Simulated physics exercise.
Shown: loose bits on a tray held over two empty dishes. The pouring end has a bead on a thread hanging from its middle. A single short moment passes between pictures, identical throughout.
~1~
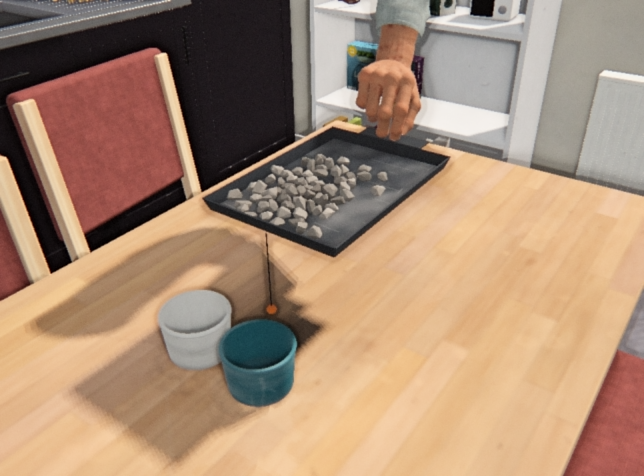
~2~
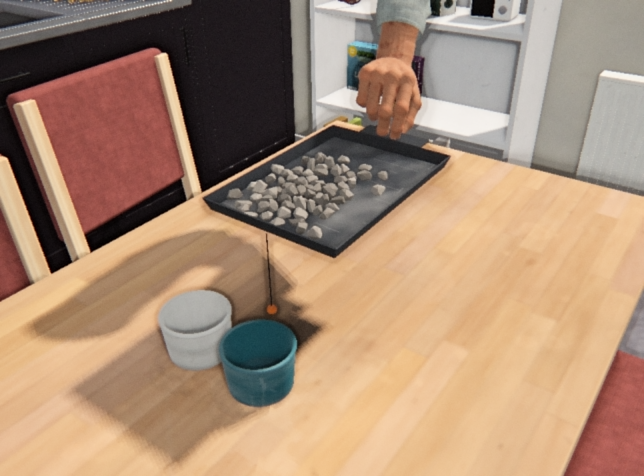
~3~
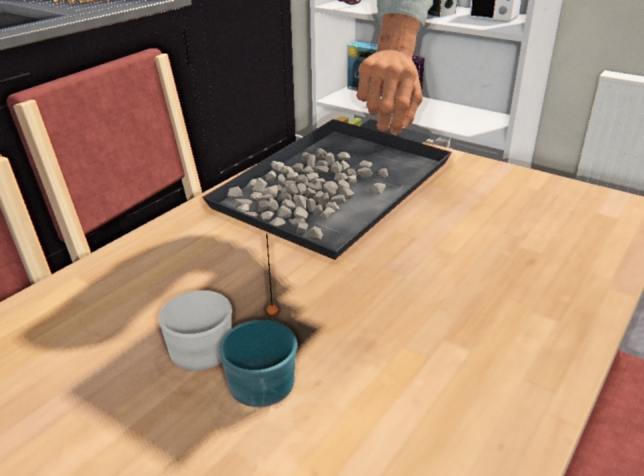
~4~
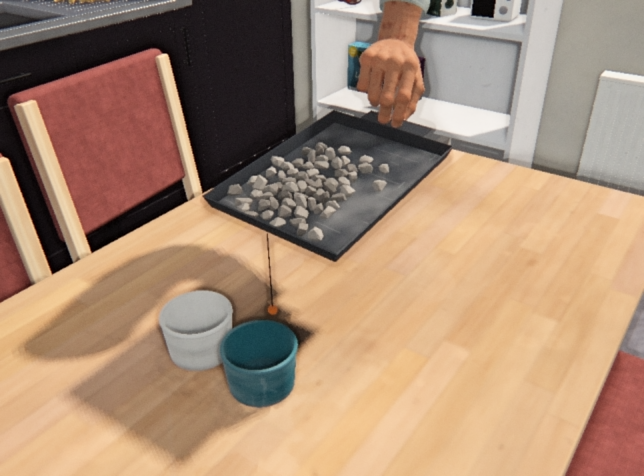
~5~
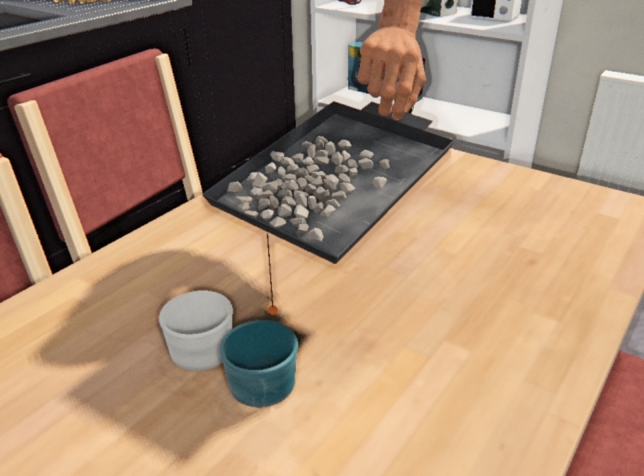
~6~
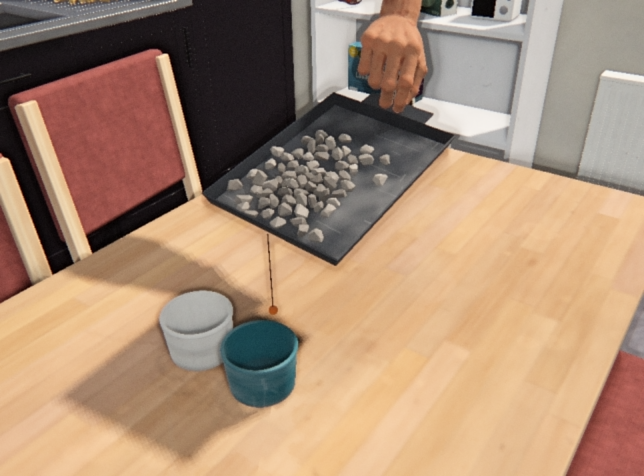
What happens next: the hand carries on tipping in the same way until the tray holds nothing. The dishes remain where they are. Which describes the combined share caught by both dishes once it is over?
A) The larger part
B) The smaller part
The smaller part (B).
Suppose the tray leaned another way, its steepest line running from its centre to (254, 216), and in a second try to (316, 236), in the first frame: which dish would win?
Going by the two slopes in order, it's the left-side one and then the right-side one.
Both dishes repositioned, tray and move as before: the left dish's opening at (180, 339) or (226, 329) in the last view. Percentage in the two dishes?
In order, 0 % and 50 %.
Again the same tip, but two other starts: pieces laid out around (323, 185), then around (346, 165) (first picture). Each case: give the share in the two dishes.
In turn 10 and 10 in a hundred.
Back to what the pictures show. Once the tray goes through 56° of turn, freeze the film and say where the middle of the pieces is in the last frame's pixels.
Check around (311, 207) in the last picture.
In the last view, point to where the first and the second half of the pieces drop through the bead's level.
Around (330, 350) at first; around (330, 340) after that.
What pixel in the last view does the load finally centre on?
(334, 403).
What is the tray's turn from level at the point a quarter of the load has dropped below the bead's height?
About 80° of tilt.
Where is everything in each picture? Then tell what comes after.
The first frame shows corners of the pouring end (209, 197) and (334, 244), level; middle of the load (300, 193), bits of gravel; left dish (172, 346); right dish (235, 382); bead on its thread (272, 309).
The second frame shows corners of the pouring end (210, 197) and (334, 245), level; middle of the load (300, 192).
The third frame shows corners of the pouring end (210, 196) and (335, 247), tipped barely, lowest at the right corner; middle of the load (301, 191).
The fourth frame shows corners of the pouring end (210, 195) and (335, 249), tipped a little, lowest at the right corner; middle of the load (301, 188).
The fifth frame shows corners of the pouring end (209, 194) and (335, 252), tipped a little, lowest at the right corner; middle of the load (301, 185).
The sixth frame shows corners of the pouring end (209, 192) and (336, 255), tipped a little, lowest at the right corner; middle of the load (301, 183); left dish (174, 347); right dish (236, 382).
Just after the last frame, tray tipped steeply; almost all on the tray; just a few in the right dish; just a few in the air.
A moment on, tray tipped right over; just a few on the tray; about a tenth in the right dish; the larger part outside both; about a tenth in the air.
Further on, tray tipped past a quarter turn; about a tenth in the right dish; the larger part outside both.
When it is over, tray tipped past a quarter turn; about a tenth in the right dish; not one in the left dish; the larger part outside both.
